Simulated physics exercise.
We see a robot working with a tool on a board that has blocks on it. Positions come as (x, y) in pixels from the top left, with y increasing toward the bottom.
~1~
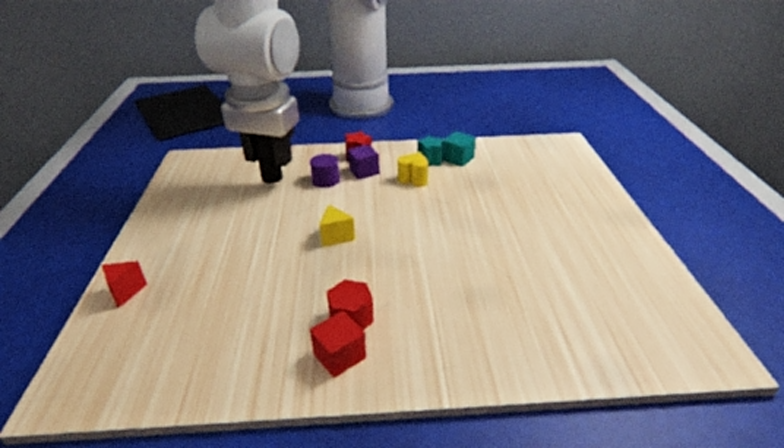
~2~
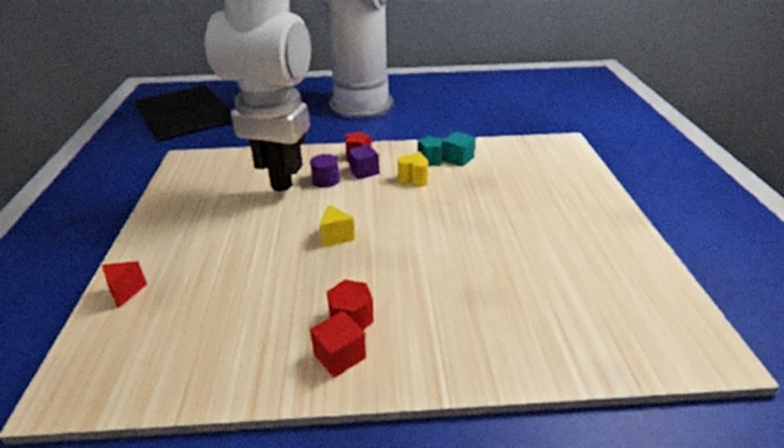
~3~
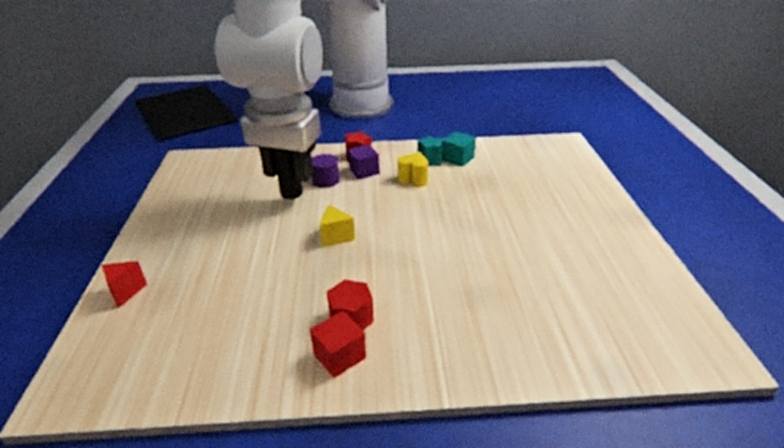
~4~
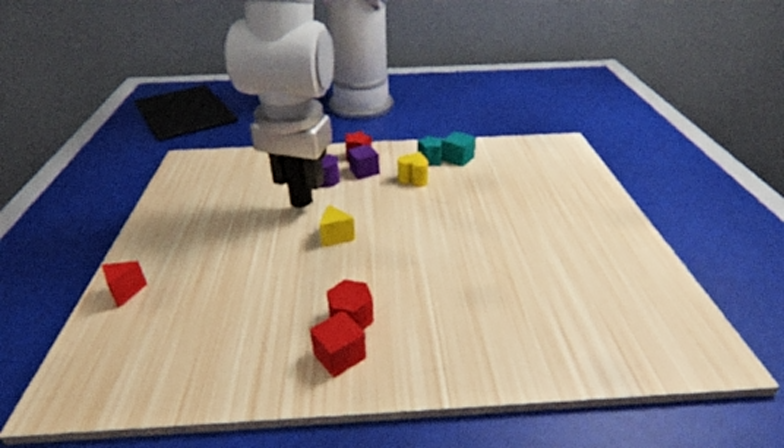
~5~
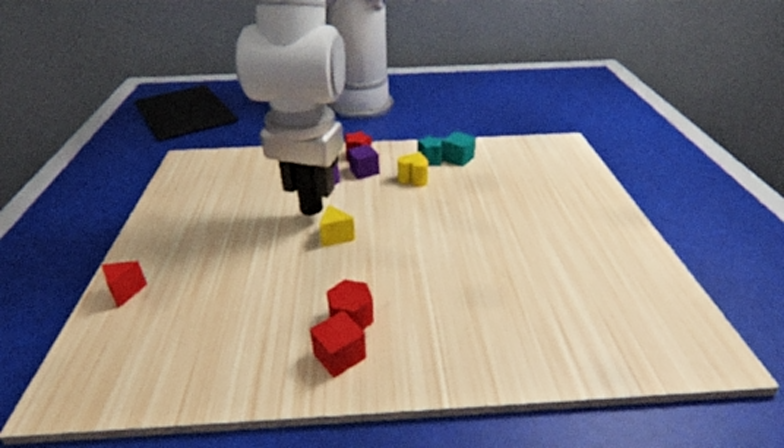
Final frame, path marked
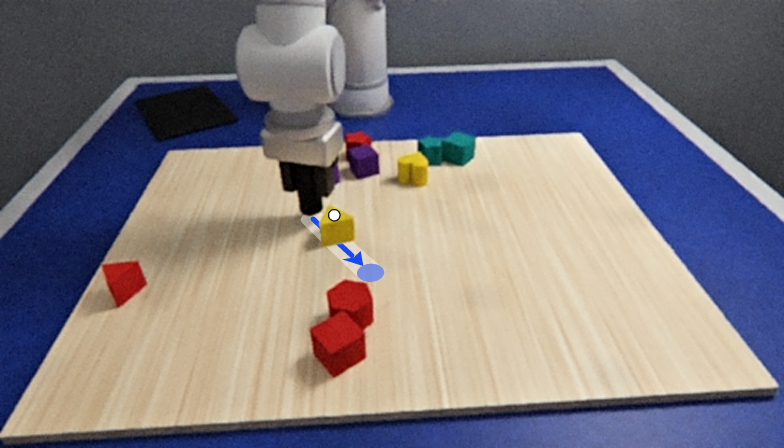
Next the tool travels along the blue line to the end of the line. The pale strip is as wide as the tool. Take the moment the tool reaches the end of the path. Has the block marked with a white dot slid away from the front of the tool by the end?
Final answer: No.
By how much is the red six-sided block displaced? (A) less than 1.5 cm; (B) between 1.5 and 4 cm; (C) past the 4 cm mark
A: Less than 1.5 cm.
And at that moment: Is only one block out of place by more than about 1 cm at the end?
That would be a yes.
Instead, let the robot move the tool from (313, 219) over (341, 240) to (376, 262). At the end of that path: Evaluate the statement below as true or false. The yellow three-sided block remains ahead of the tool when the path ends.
That statement is accurate.
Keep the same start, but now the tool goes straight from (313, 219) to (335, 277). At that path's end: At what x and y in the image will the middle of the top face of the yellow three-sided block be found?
I'd expect the centre of its top face to be at (346, 222).
The drawn path runs from (313, 219) directly to (371, 273); the dot is on the yellow three-sided block.
On the path given first. One third of the way, tool at (330, 226); yellow three-sided block at (345, 223), turned 25° clockwise.
Two thirds of the way, tool at (349, 244); yellow three-sided block at (368, 240), turned 15° clockwise.
At the end, tool at (370, 263); yellow three-sided block at (393, 257); red six-sided block not moved.
